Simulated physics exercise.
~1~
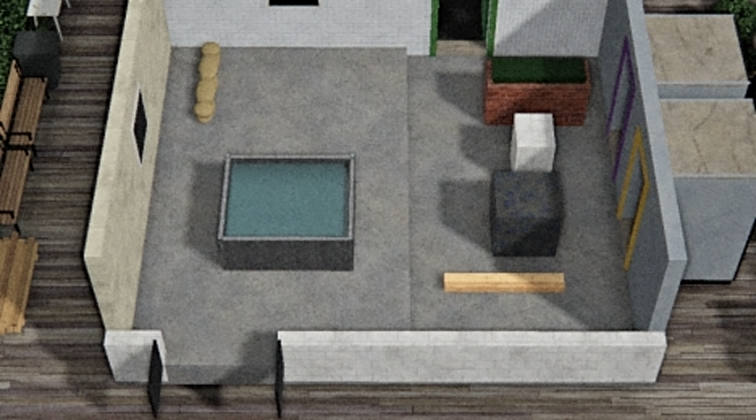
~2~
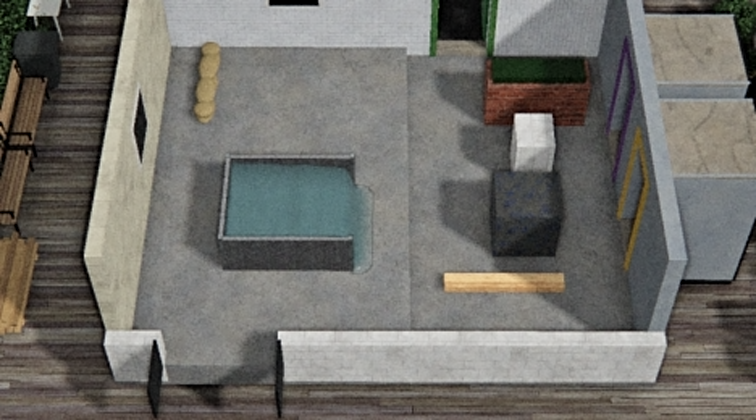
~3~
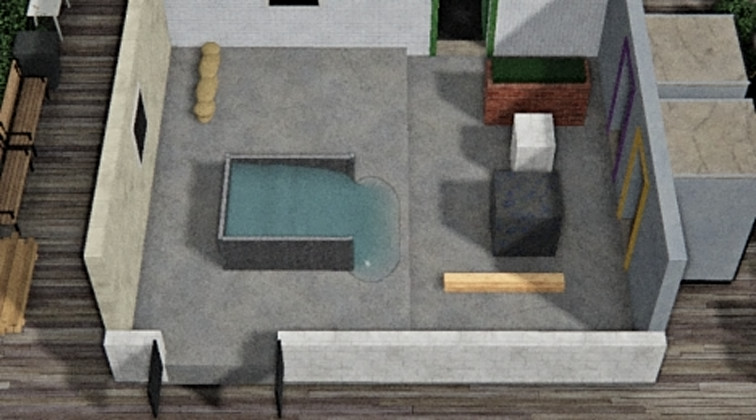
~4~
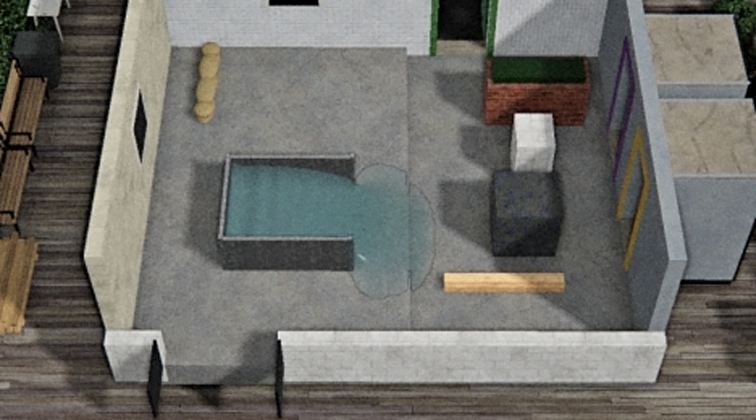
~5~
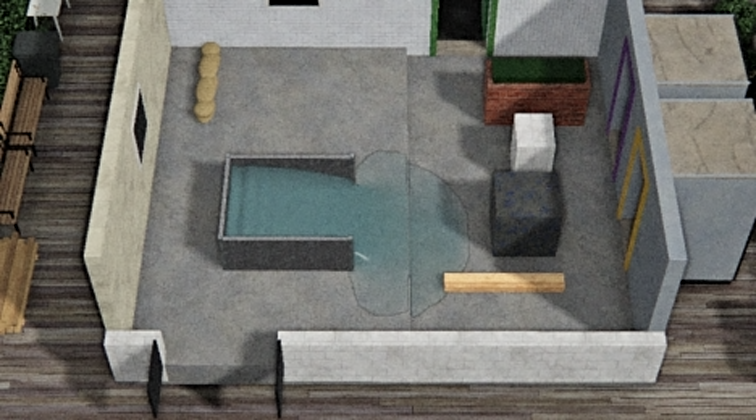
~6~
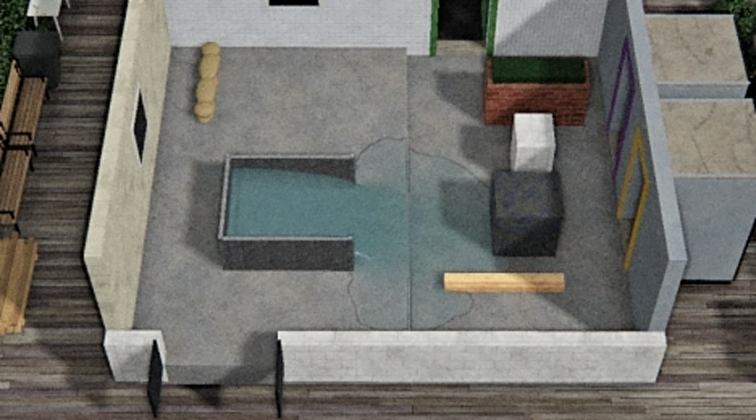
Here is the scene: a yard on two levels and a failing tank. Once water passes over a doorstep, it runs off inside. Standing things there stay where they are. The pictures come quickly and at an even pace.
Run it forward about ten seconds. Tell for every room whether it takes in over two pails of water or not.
Result: The purple door will allow in no excess; the yellow door will allow in an excess; the green door will allow in no excess.
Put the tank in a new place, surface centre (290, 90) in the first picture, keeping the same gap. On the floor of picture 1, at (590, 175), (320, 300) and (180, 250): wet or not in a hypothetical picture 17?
Result: Inundated; spared; spared.
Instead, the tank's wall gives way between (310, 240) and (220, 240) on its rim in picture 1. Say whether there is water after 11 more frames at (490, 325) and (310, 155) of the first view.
Point one reached; point two not reached.
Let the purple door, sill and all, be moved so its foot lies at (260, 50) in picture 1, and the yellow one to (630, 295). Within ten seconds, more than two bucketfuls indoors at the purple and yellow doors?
Purple: Falls short; yellow: Exceeds the limit.
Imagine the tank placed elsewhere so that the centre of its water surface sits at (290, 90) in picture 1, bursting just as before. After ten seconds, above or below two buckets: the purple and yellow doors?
Purple tops the mark, yellow tops the mark.
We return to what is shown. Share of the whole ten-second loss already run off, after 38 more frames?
Something close to 80 percent by that point.
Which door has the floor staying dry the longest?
That would be the door marked green.
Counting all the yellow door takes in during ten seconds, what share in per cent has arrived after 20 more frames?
By then roughly 40 percent of the ten-second total is in.
A moment on, water covers 30 % of the floor; the purple door not reached, the yellow door not reached, the green door not reached.
Next, water covers 40 % of the floor; the purple door wet at the sill, nothing in, the yellow door over two buckets in, the green door not reached.
Then, water covers 45 % of the floor; the purple door under two buckets in, the yellow door far over two buckets in, the green door wet at the sill, nothing in.
Later, water covers 45 % of the floor; the purple door under two buckets in, the yellow door far over two buckets in, the green door wet at the sill, nothing in.
In the end, water covers 45 % of the floor; the purple door under two buckets in, the yellow door far over two buckets in, the green door wet at the sill, nothing in.
